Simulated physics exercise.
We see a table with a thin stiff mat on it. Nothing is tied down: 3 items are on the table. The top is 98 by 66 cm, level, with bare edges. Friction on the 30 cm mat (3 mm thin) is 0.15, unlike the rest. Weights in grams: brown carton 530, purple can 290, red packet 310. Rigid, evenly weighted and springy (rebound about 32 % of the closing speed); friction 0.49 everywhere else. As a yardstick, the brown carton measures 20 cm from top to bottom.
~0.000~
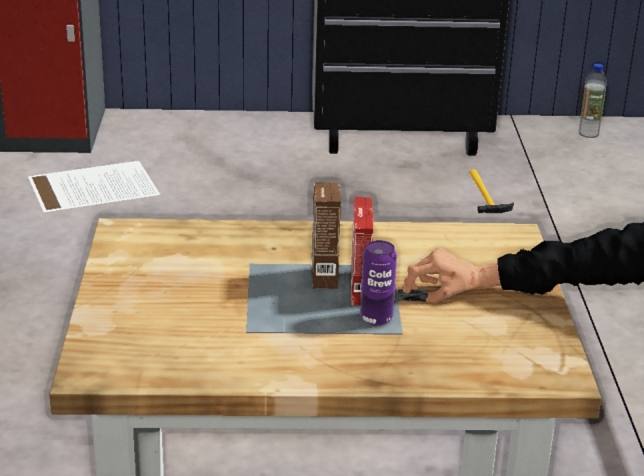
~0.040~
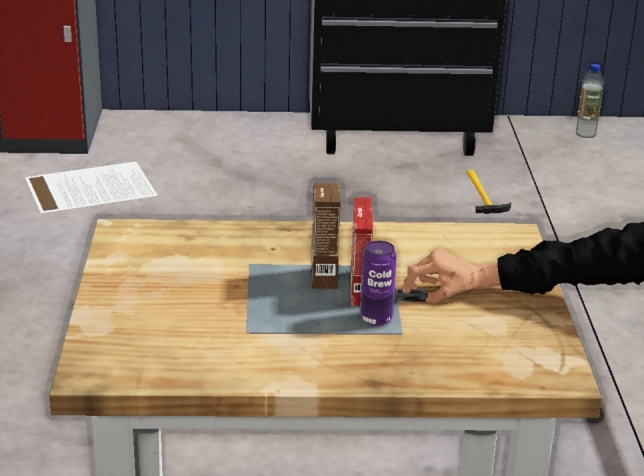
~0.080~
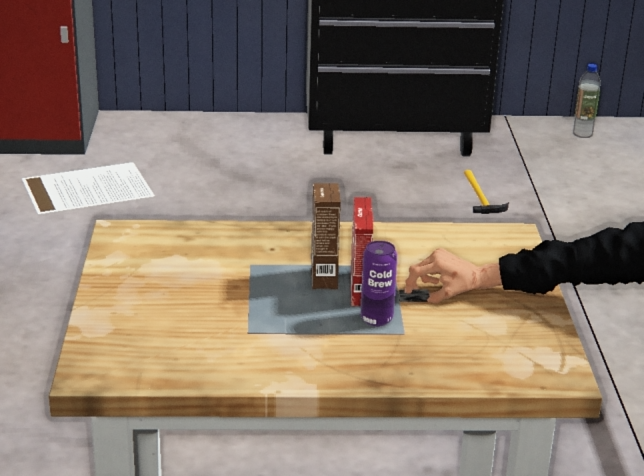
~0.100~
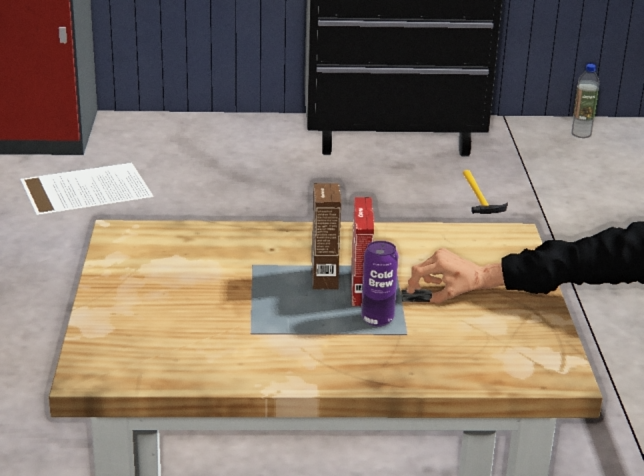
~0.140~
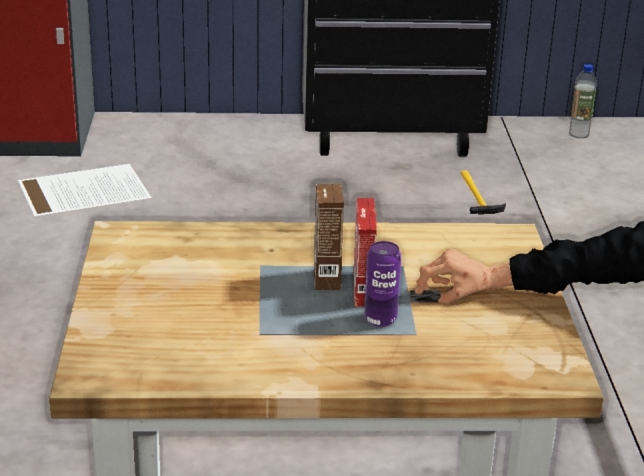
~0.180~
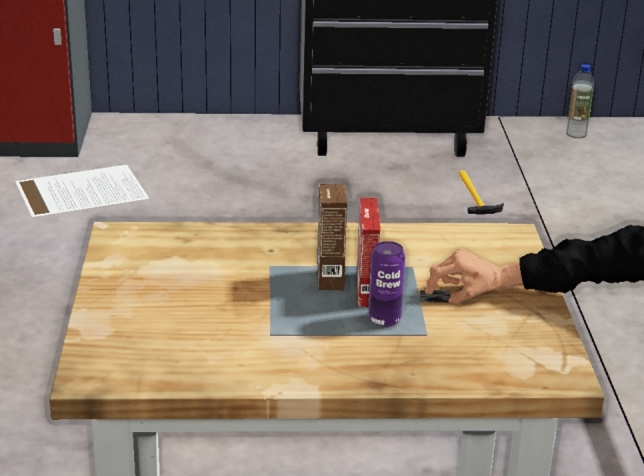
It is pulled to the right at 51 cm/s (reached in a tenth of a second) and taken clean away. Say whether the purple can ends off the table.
The purple can goes over the edge.
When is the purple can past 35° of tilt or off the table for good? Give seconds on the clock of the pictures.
At about 1.0 s.
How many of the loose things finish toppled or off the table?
In all, 3.
After 0.58 s, 25 cm of pull; purple can moved 19 cm near (478, 285); red packet moved 19 cm; brown carton moved 19 cm.
After 0.98 s, 45 cm of pull; purple can now off the table; red packet moved 39 cm; brown carton moved 39 cm.
After 1.48 s, 71 cm of pull; brown carton and red packet now off the table.
In the end (2.3 s), off the table, brown carton, purple can and red packet.
